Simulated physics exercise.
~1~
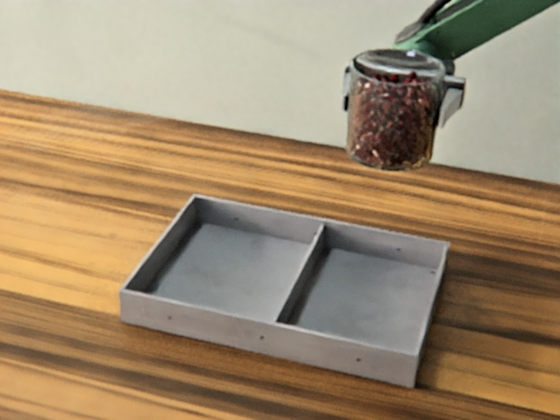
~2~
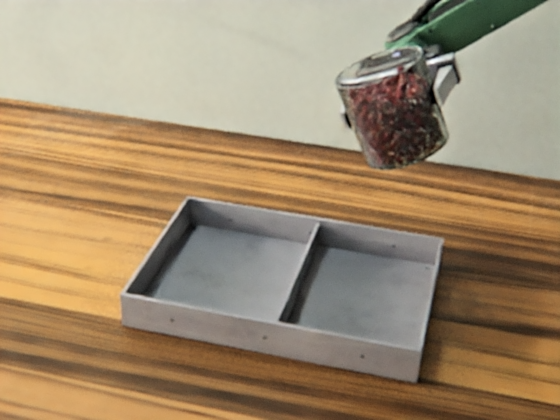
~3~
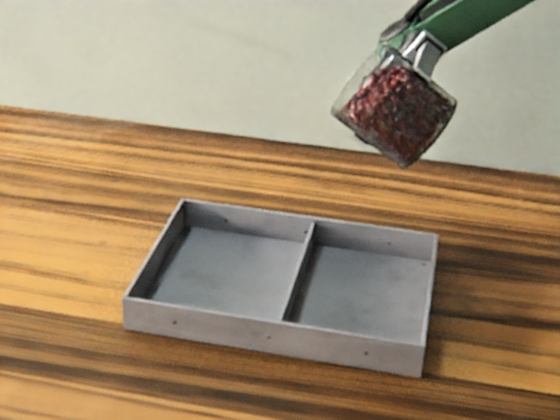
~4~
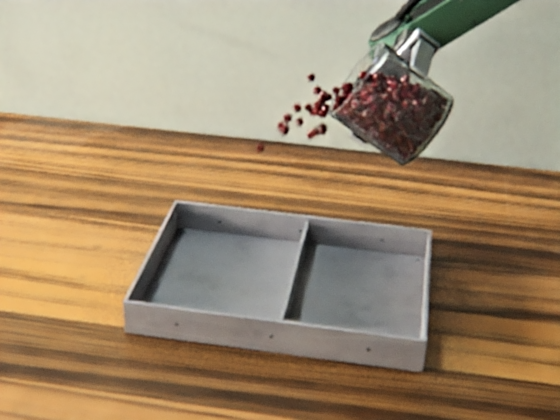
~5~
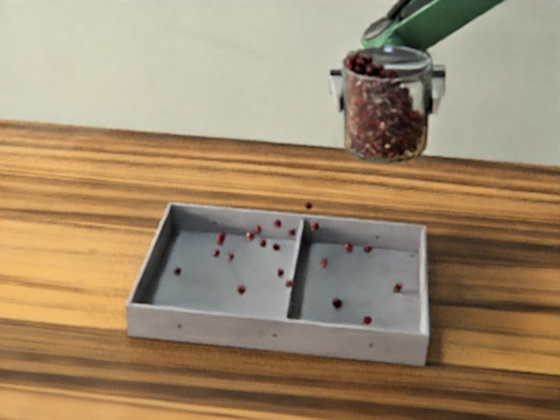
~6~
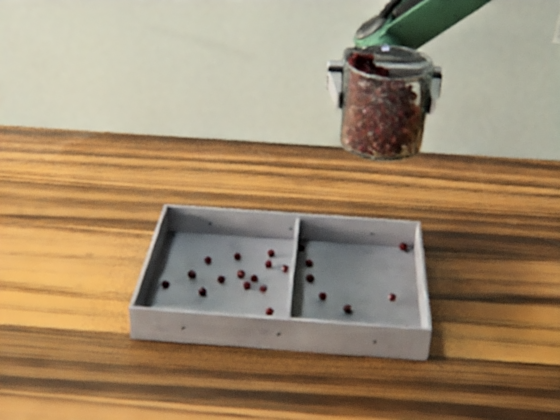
On a wood-grained tabletop, a green robotic arm tilts a clear cup of dark red beads above a grey two-part tray, tossing out a small scatter. The cup returns upright, still mostly full, as the spilled beads settle across both compartments.
